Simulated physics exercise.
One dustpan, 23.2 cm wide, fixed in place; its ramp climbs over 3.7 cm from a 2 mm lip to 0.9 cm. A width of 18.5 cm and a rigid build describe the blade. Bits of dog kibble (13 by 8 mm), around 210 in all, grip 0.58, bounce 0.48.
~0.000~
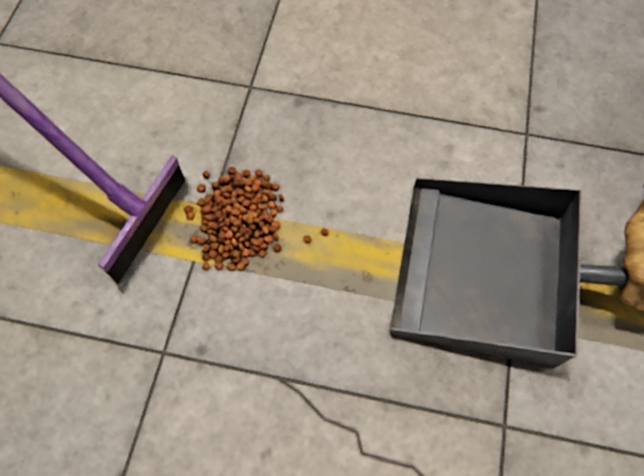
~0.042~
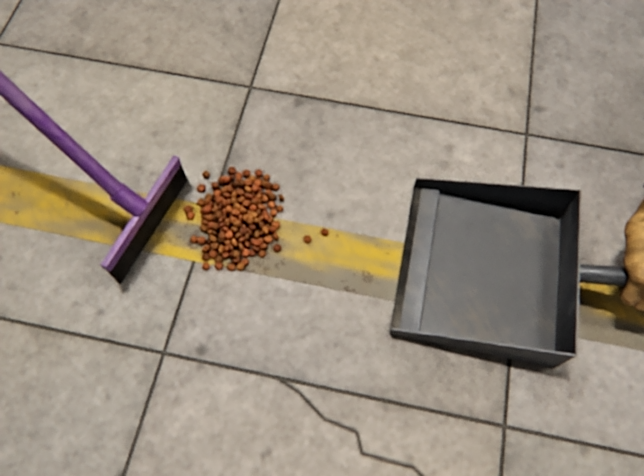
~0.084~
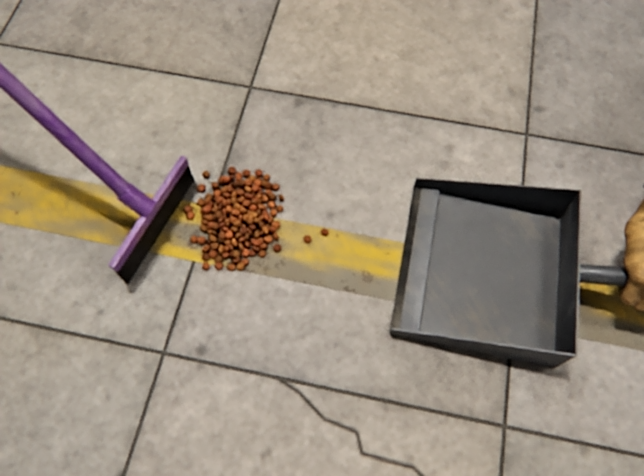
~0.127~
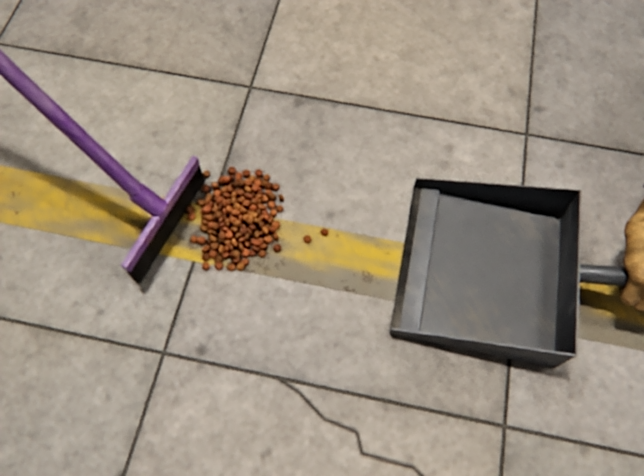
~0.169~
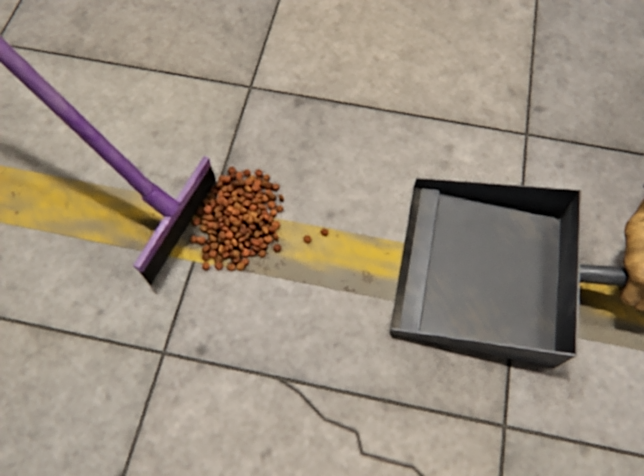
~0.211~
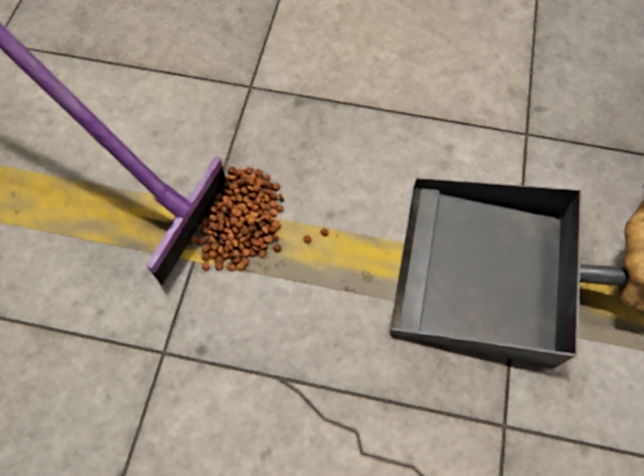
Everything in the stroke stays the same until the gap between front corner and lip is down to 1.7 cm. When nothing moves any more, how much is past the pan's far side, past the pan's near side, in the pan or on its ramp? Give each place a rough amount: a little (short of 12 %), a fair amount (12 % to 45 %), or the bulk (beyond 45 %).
Far side: A little; near side: A little; pan: A fair amount.
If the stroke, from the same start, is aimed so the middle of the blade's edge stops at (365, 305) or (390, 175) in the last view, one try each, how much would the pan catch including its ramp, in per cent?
About 20 and 5 per cent.
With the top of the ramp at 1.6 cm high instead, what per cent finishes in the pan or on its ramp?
Estimate with the new ramp: Some 15 in a hundred.
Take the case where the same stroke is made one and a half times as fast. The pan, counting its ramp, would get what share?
I'd guess it lands at about 20 per cent.
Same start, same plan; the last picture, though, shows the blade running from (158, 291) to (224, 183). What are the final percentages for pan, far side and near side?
That ends as pan 20, far 0, and near 15.
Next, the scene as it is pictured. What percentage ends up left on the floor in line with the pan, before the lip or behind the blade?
Some 75 per cent of them end up there.
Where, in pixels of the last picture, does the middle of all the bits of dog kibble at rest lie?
Roughly pixel (393, 239).
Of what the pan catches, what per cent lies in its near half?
Estimate: Close to 20 %.
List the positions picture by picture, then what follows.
Blade from (105, 267) to (175, 163), moved 0.0 cm, 0 of the pieces shifted so far; middle of the pieces at (238, 215); pan at (494, 273), in the first picture.
Blade from (108, 267) to (177, 163), moved 0.3 cm, 0 of the pieces shifted so far; middle of the pieces at (238, 215), in the second picture.
Blade from (116, 267) to (184, 163), moved 1.4 cm, 0 of the pieces shifted so far; middle of the pieces at (238, 215), in the third picture.
Blade from (128, 267) to (195, 163), moved 3.0 cm, 1 of the pieces shifted so far; middle of the pieces at (238, 215), in the fourth picture.
Blade from (140, 268) to (207, 163), moved 4.6 cm, 19 of the pieces shifted so far; middle of the pieces at (238, 215), in the fifth picture.
Blade from (152, 268) to (218, 163), moved 6.2 cm, 81 of the pieces shifted so far; middle of the pieces at (240, 216); pan at (494, 273). Its pace works out near 0.39 m/s, heading 11 degrees away from the viewer's side, in the sixth picture.
After 0.55 s, middle of the blade 17 cm from the lip; 0 % over the lip, far side 0 %, near side 0 %.
Then, at 0.77 s, middle of the blade 9 cm from the lip; 0 % over the lip, far side 0 %, near side 0 %.
After 1.11 s, middle of the blade 4 cm from the lip; 20 % over the lip, far side 5 %, near side 0 %.
In the end, at 1.5 s, far side 5 %, near side 0 %, pan 20 %, in front of the lip or behind the blade 75 %.
